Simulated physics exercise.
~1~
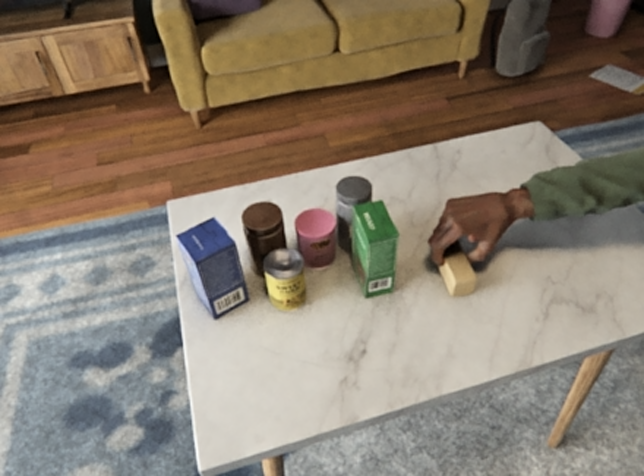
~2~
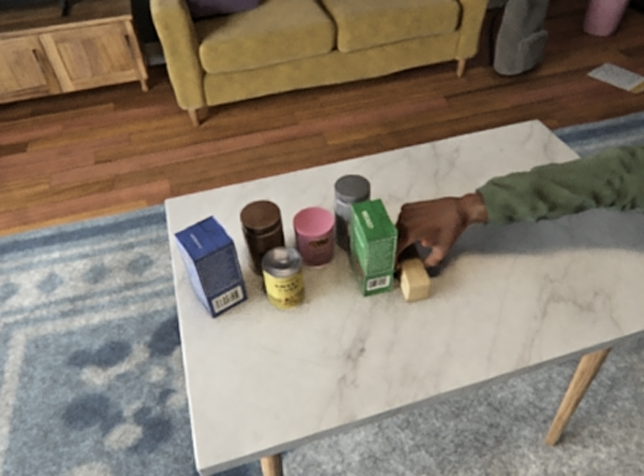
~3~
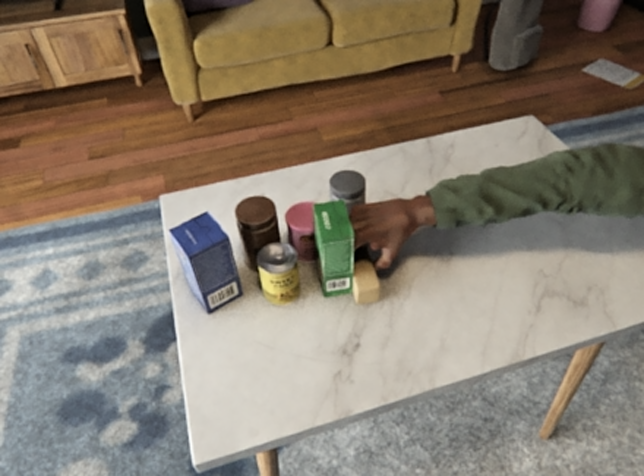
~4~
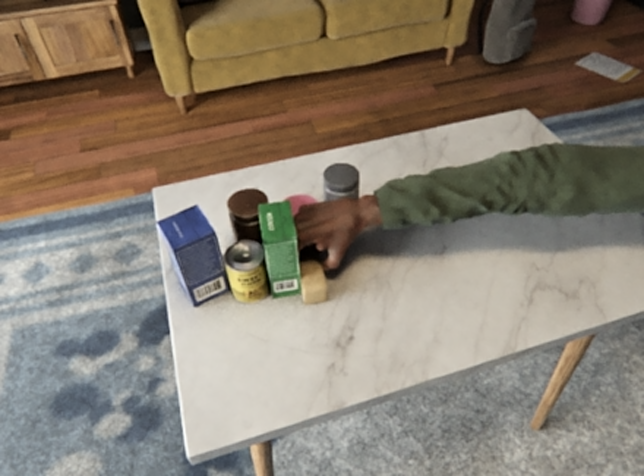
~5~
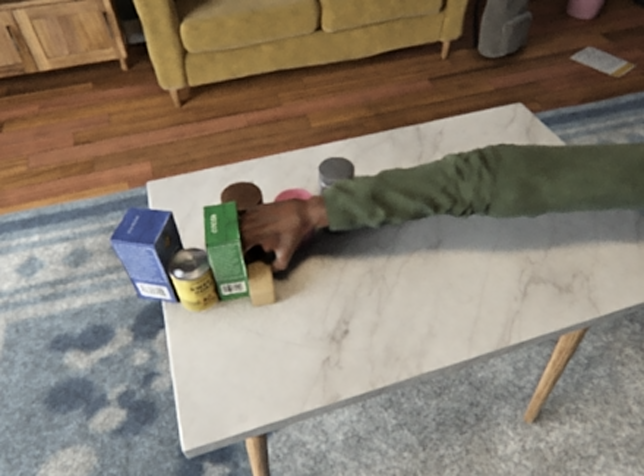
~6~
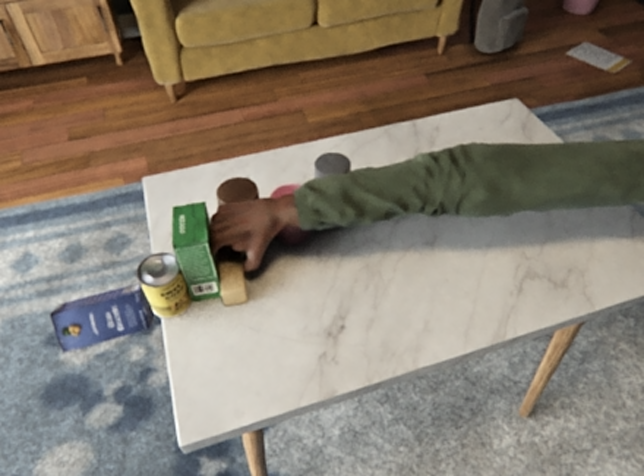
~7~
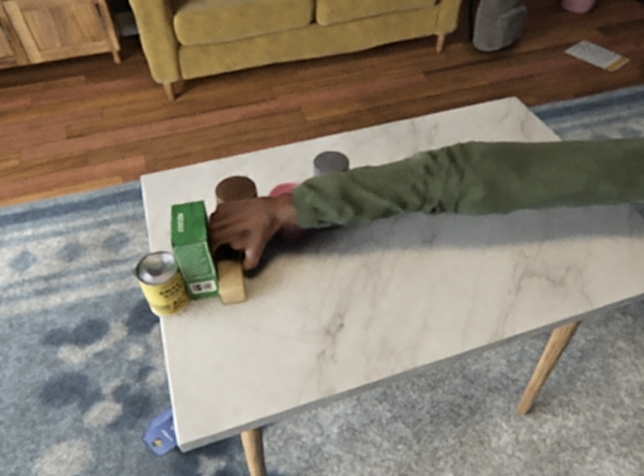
The footage shows a hand pushing a wooden block leftward across a marble-topped table, sliding a green carton and yellow tin along until a blue carton drops off the left end, while the tin and green carton stay upright near the edge and the remaining containers stay put.
